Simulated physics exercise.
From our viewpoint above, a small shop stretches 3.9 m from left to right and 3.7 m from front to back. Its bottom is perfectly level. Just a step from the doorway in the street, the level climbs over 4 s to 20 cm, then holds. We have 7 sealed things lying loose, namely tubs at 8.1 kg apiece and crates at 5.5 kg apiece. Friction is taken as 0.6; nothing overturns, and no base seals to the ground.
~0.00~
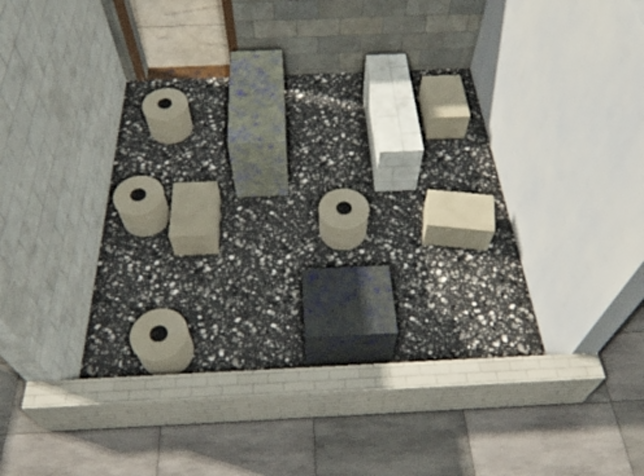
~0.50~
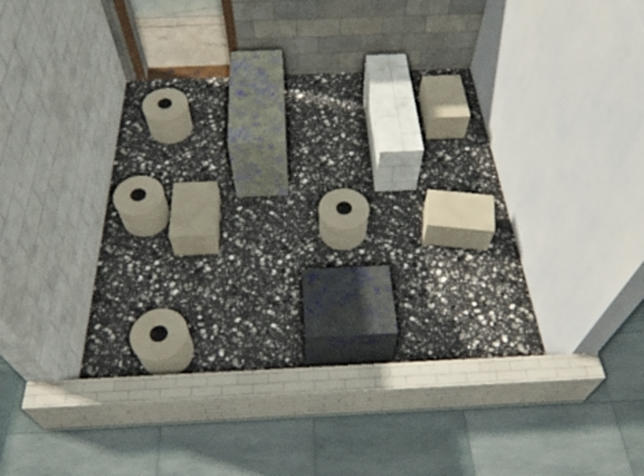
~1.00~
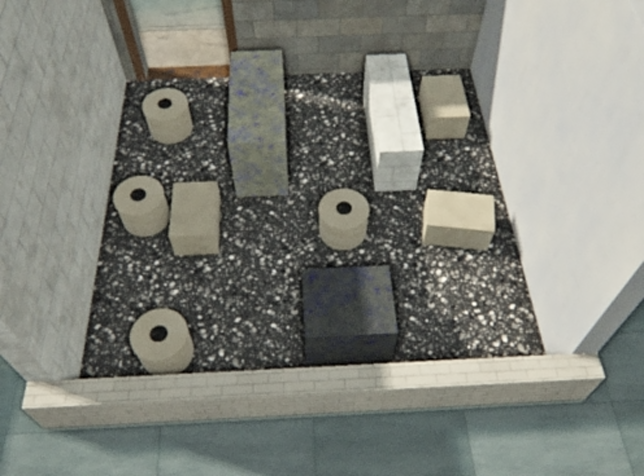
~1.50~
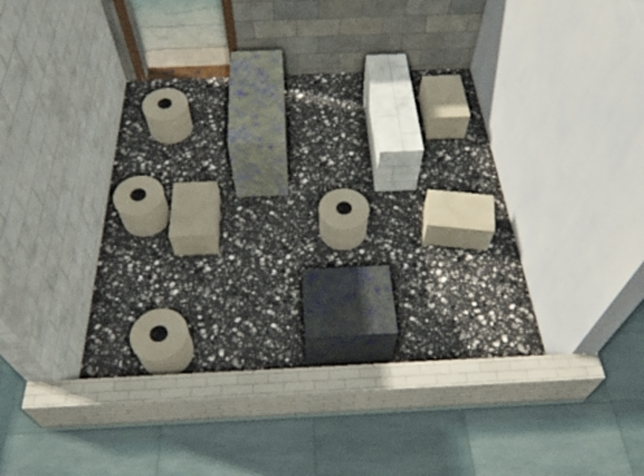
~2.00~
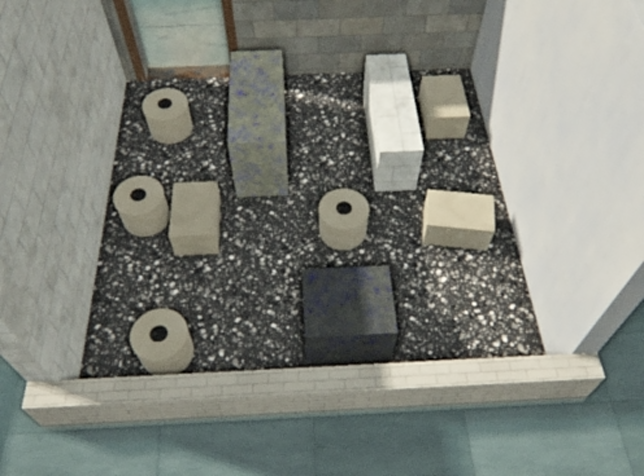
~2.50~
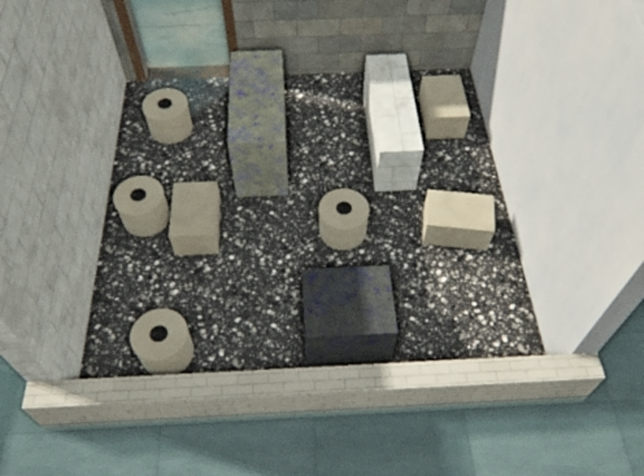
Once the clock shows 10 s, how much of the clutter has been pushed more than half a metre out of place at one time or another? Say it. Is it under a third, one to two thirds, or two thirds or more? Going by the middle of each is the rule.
It's shaping up to be some of them, a third to two thirds.
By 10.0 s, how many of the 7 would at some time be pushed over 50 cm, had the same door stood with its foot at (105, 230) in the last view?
Count: 4.
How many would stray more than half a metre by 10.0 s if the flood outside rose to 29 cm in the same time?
Then 5 of them.
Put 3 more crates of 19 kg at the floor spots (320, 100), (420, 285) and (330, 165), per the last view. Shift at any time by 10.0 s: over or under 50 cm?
In order: Not as far; not as far; not as far.
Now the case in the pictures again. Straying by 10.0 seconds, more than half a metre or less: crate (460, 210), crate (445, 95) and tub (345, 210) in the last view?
First not as far, then not as far, then not as far.
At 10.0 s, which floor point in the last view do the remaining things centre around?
The centre is close to (336, 237).
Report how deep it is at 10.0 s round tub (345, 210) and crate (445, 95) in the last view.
I'd estimate 5 cm for the first and 2 cm for the second.
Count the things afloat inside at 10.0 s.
At that time, 5.
After 3.5 s 0 of 7 are over 50 cm from their spots; 0 afloat.
After 4.5 s 1 of 7 are over 50 cm from their spots; 1 afloat.
After 7.0 s 3 of 7 are over 50 cm from their spots; 4 afloat.
After 10.0 s 4 of 7 are over 50 cm from their spots, and 4 have been at some point; 5 afloat.
